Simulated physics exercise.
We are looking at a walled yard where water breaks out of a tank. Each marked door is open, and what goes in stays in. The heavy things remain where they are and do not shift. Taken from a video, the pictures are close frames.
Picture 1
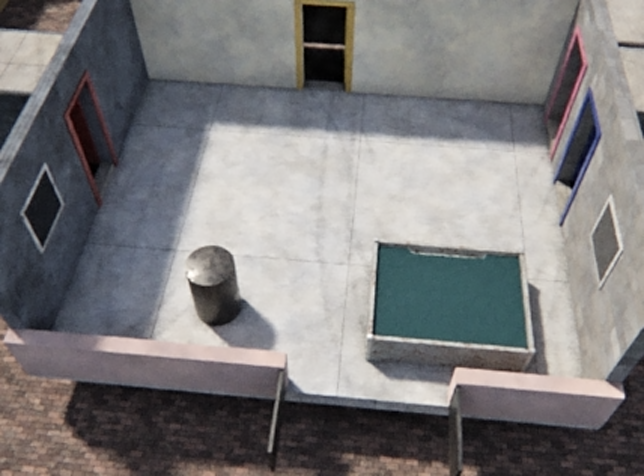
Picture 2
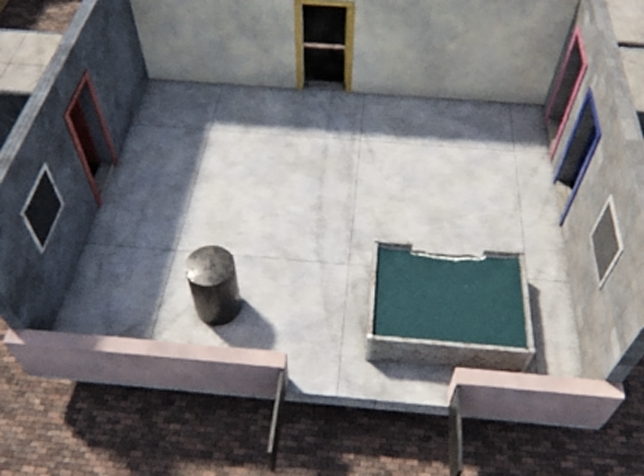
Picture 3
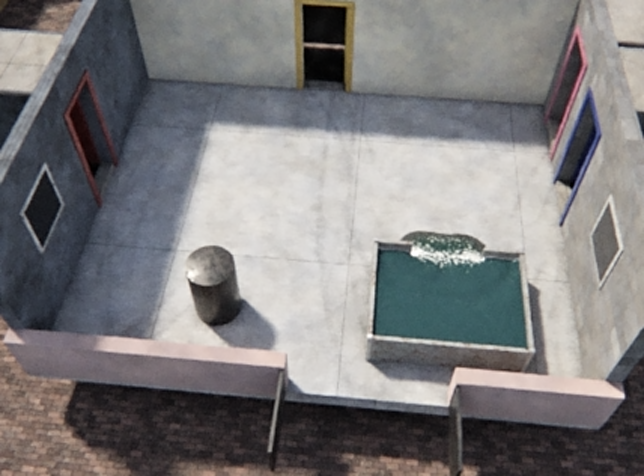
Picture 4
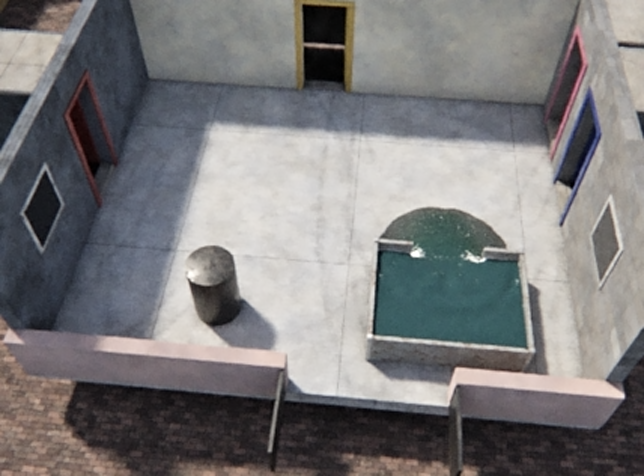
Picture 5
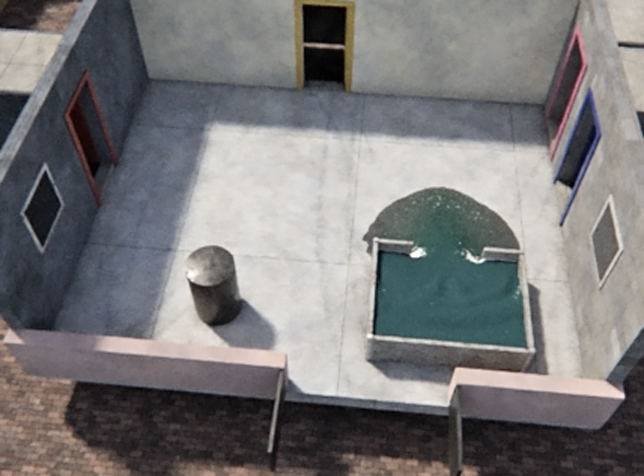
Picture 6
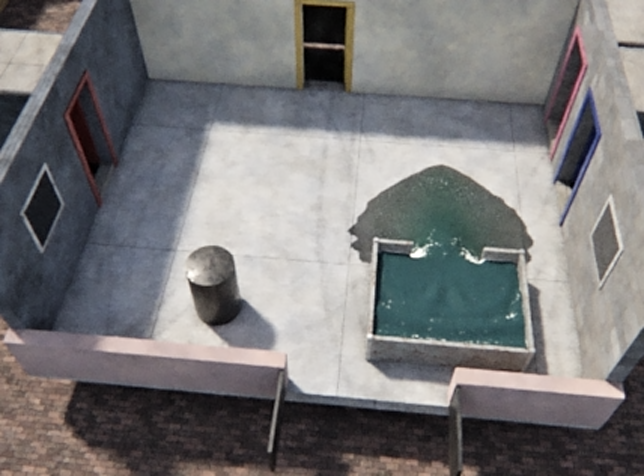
A walled yard held a still tank of green water beside a dark metal cylinder, then the tank's far side opened and water poured through the gap, spreading across the pale floor behind it.
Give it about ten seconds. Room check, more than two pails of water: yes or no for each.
Red door, no; yellow door, yes; blue door, no; pink door, no.
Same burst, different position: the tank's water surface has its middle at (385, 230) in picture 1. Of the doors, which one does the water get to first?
Answer: The one in yellow.
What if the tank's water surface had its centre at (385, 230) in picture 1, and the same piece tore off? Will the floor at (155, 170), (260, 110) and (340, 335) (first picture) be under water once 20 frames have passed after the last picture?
In the order asked: Not reached, reached by the flood, not reached.
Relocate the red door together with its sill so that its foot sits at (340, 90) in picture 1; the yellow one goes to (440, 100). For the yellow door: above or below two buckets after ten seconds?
For the yellow door, it gets beyond it.
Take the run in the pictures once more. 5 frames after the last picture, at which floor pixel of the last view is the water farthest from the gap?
Somewhere near (421, 100).
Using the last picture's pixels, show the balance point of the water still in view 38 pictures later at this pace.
Around pixel (405, 191) of the last picture.
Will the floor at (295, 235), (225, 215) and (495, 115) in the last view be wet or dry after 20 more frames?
In that order the points end up high and dry, high and dry and soaked.
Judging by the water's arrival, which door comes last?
My answer: The red-painted one.
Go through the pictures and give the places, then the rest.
The first picture shows the water tank at (449, 295) is whole and still.
In the second picture, the front is at a hidden place, out from the gap on the water tank's far side.
In the third picture, water pours out on the water tank's far side and has run to (408, 239).
In the fourth picture, water pours out on the water tank's far side and has run to (426, 211).
In the fifth picture, water pours out on the water tank's far side and has run to (429, 191).
In the sixth picture, the front is at (439, 169), out from the gap on the water tank's far side.
A moment on, water covers 20 % of the floor; the red door not reached, the yellow door not reached, the blue door not reached, the pink door not reached.
Next, water covers 35 % of the floor; the red door not reached, the yellow door not reached, the blue door wet at the sill, nothing in, the pink door wet at the sill, nothing in.
Then, water covers 40 % of the floor; the red door not reached, the yellow door under two buckets in, the blue door wet at the sill, nothing in, the pink door wet at the sill, nothing in.
Later, water covers 50 % of the floor; the red door not reached, the yellow door over two buckets in, the blue door wet at the sill, nothing in, the pink door under two buckets in.
In the end, water covers 85 % of the floor; the red door wet at the sill, nothing in, the yellow door over two buckets in, the blue door wet at the sill, nothing in, the pink door under two buckets in.
